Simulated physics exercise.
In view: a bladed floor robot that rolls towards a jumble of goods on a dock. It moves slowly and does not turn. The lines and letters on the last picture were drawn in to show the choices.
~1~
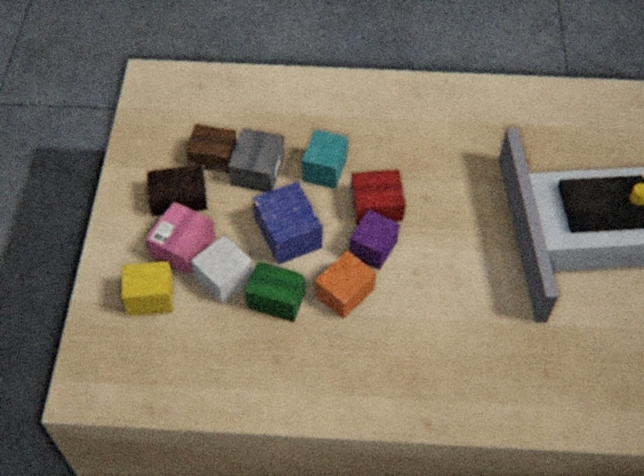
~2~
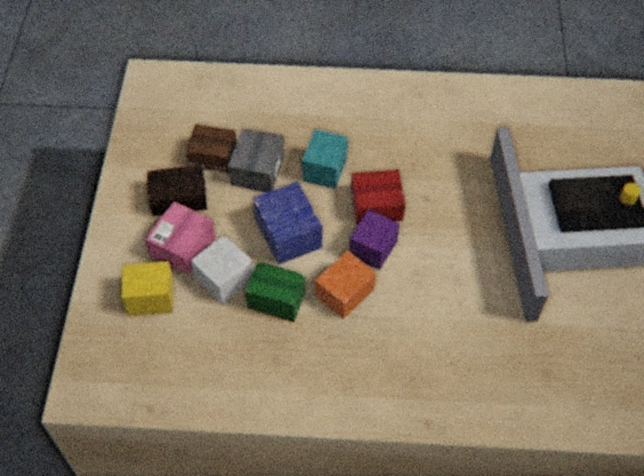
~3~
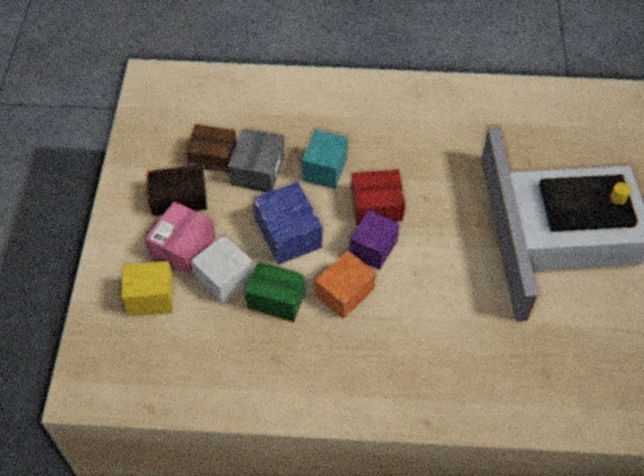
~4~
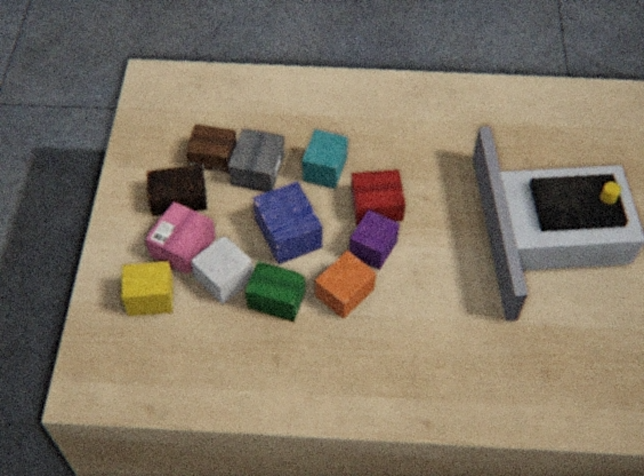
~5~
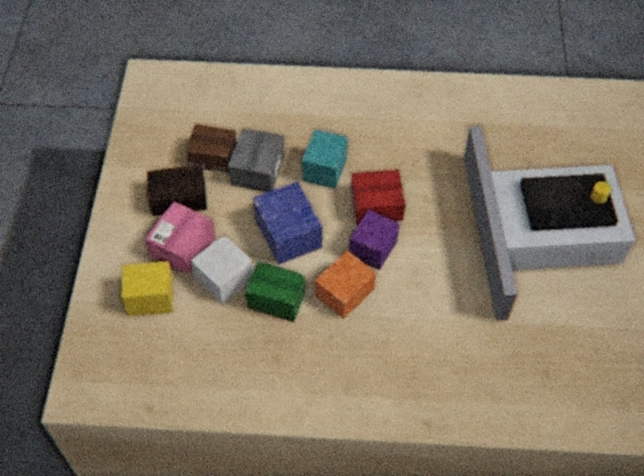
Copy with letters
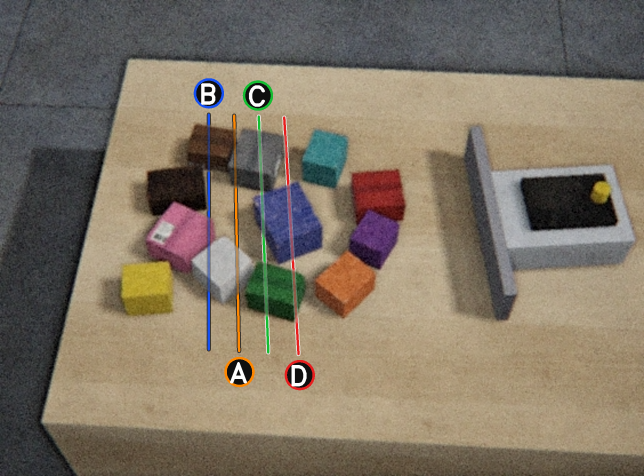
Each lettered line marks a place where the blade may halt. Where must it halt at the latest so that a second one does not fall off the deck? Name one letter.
The farthest such stop is B.
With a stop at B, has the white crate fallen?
No.
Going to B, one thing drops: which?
The brown box goes over.
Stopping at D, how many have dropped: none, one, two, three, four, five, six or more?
In all, none.
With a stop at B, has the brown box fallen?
Yes.
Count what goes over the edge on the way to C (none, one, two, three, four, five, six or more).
In all, none.
On the marked copy, A at (236, 223); B at (209, 222); C at (263, 224); D at (291, 226).
Taking B. A third of the way, robot (459, 197); red box (354, 195); purple crate (360, 244).
Two thirds of the way, robot (359, 192); yellow crate (142, 292); brown box (174, 146).
When it is over, robot (279, 188); brown box over the edge; black crate (105, 191); one fallen.
As for the rest, A is within the limit but short; C is within the limit but short; D is within the limit but short.
